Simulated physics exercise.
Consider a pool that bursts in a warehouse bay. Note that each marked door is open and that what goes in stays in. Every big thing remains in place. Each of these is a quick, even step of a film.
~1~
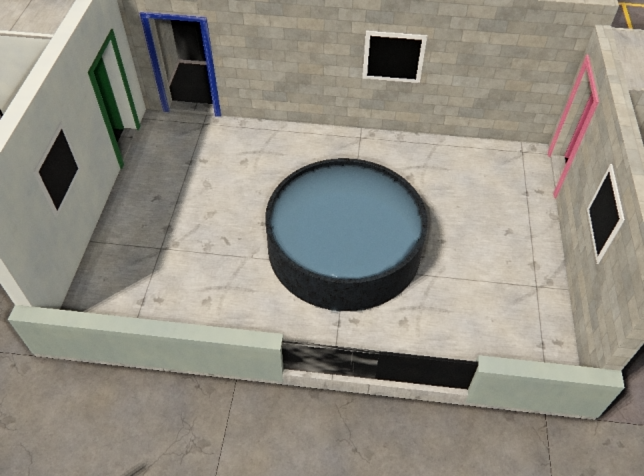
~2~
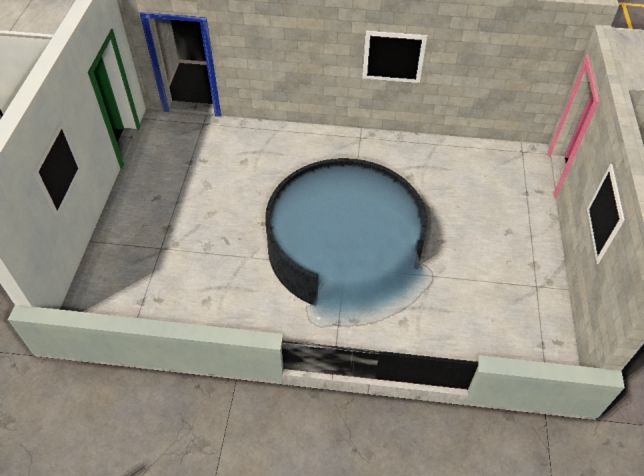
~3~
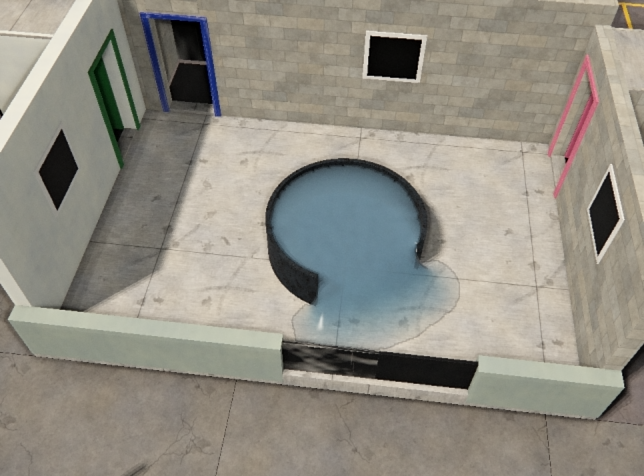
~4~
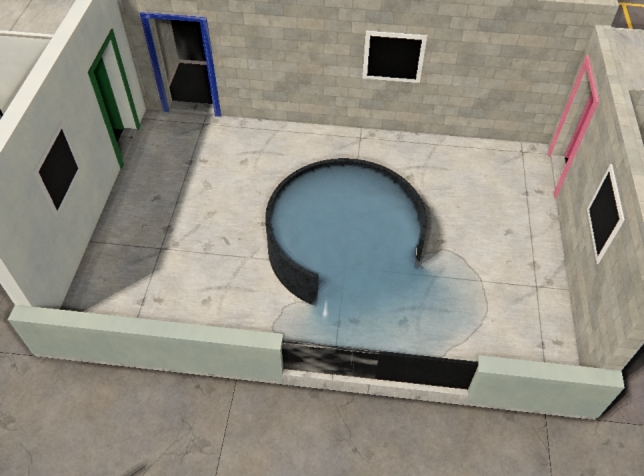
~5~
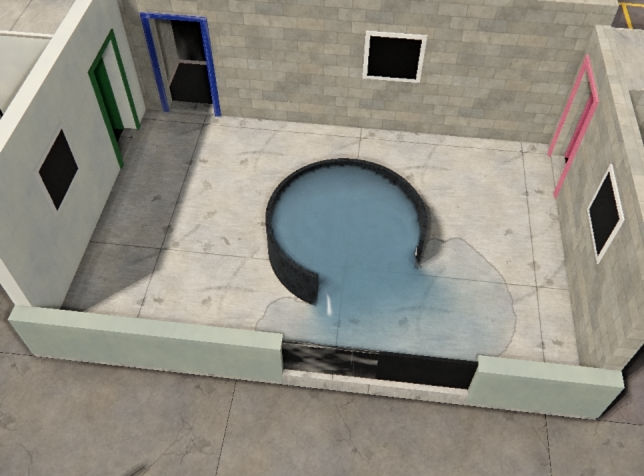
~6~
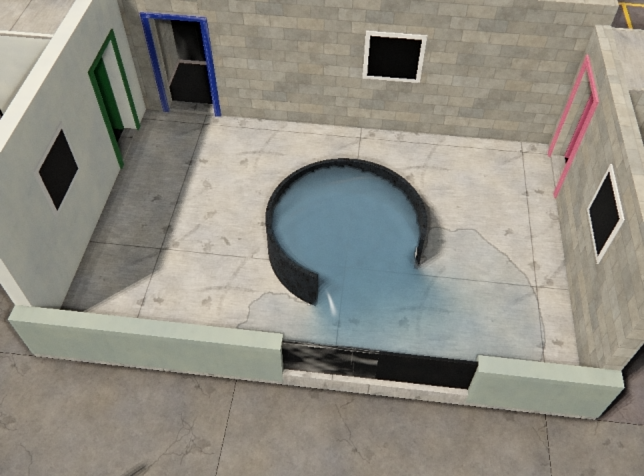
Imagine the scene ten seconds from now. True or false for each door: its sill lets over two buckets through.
The blue door true; the pink door true; the green door true.
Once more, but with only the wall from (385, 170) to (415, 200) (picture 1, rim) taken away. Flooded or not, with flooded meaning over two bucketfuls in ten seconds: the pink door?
Here the pink door overshoots.
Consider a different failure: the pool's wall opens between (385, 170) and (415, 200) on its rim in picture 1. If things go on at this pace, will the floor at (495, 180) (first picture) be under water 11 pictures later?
There: Covered.
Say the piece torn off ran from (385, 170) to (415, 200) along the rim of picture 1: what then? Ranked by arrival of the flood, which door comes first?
My pick: The one in pink.
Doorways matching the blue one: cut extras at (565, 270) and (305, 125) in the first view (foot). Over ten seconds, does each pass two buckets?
Taking them in the order asked, one ends up above, the other ends up below.
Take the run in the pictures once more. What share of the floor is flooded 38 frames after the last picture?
About 95 in a hundred.
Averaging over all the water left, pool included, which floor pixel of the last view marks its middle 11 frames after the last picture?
The water's middle lies around (392, 296).
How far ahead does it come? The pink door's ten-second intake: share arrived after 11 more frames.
It comes to around 0 percent of the ten-second total.
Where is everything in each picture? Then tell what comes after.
The first picture shows still water in the pool at (346, 219).
In the second picture, water pours out at (378, 293) and has run to (426, 271).
In the third picture, the front is at a hidden place, out from the gap at (377, 296).
In the fourth picture, the front is at a hidden place, out from the gap at (377, 297).
In the fifth picture, the front is at (509, 322), out from the gap at (377, 297).
In the sixth picture, the front is at (538, 332), out from the gap at (377, 297).
A moment on, water covers 25 % of the floor; the blue door not reached, the pink door not reached, the green door not reached.
Next, water covers 35 % of the floor; the blue door not reached, the pink door not reached, the green door not reached.
Then, water covers 70 % of the floor; the blue door not reached, the pink door wet at the sill, nothing in, the green door not reached.
Later, water covers 95 % of the floor; the blue door under two buckets in, the pink door over two buckets in, the green door wet at the sill, nothing in.
In the end, water covers 100 % of the floor; the blue door over two buckets in, the pink door far over two buckets in, the green door far over two buckets in.
